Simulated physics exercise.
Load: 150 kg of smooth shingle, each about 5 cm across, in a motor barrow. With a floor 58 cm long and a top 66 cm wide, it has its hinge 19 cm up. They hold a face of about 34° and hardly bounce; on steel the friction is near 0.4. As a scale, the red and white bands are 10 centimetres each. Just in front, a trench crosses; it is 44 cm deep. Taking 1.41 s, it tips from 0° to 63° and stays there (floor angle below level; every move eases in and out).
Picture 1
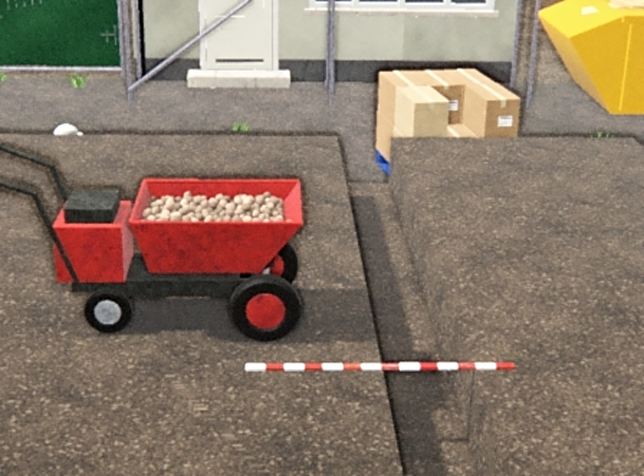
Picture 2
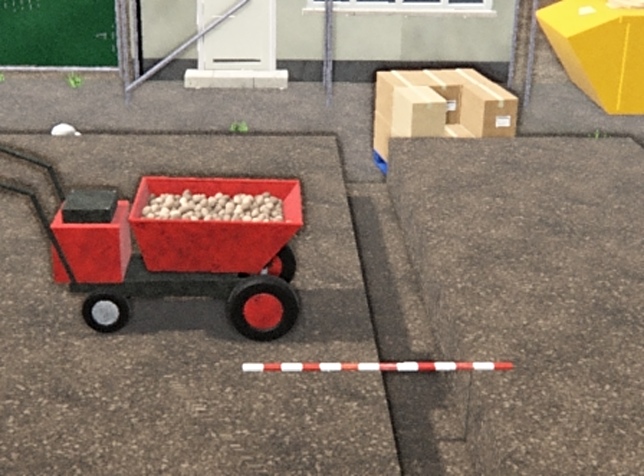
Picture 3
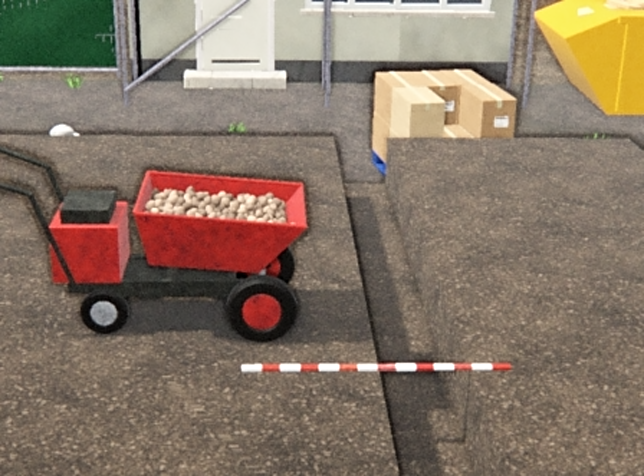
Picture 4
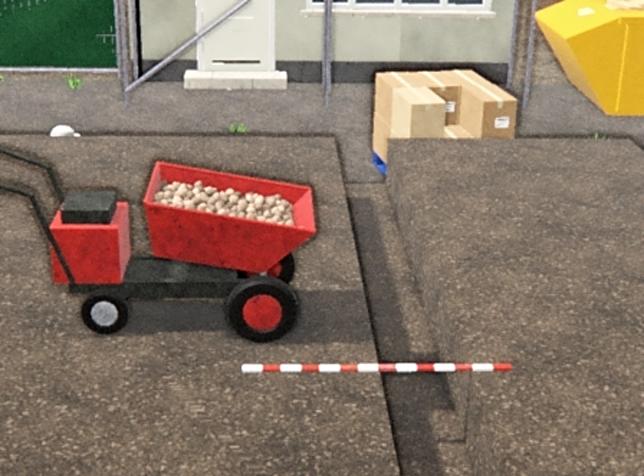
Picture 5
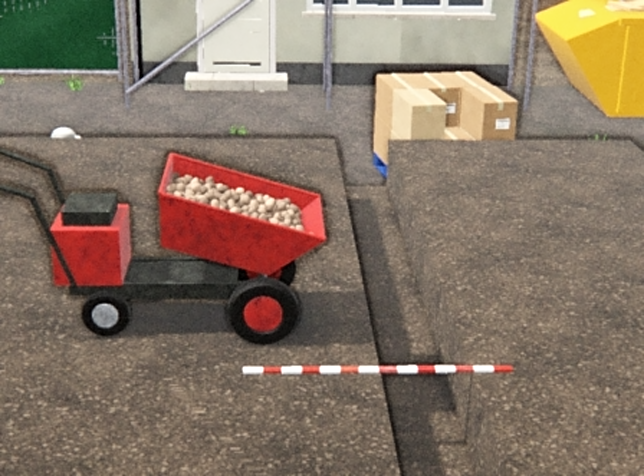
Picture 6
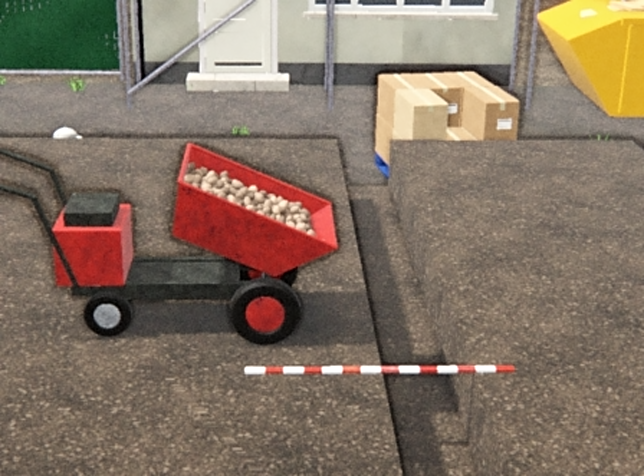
At the start, a red motor barrow stands left of a trench, its skip level and full of pale rounded stones, with a red and white pole lying nearby. The skip then begins to tilt, its rear rising slowly. It keeps rising until it slopes steadily down to the right, the stones still inside.
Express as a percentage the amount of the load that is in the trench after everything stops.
The amount is close to 95 per cent of the load.
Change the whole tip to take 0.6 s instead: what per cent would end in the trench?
It'd be some 95 per cent.
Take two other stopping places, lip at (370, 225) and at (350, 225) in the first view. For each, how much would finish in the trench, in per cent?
Roughly 60 in a hundred from the first, 85 in a hundred from the second.
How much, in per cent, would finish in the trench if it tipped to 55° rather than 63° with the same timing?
Roughly 60% would end there.
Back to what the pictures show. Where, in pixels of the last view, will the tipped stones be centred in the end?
I'd point somewhere around (409, 374).
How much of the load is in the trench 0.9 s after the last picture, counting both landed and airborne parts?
About 30%.
Then, 0.5 s after the last picture the floor is at 53°, 100 % in the skip; the foremost stones are at (362, 274).
Then, 0.9 s after the last picture the floor is at 63°, 67 % in the skip, 3 % short of the trench, 30 % in the trench; the foremost stones are at (434, 373).
Then, 1.3 s after the last picture the floor is at 63°, 38 % in the skip, 1 % short of the trench, 61 % in the trench; the foremost stones are at (445, 365).
Then, 3.2 s after the last picture the floor is at 63°, 3 % in the skip, 1 % short of the trench, 95 % in the trench; the foremost stones are at (449, 379).
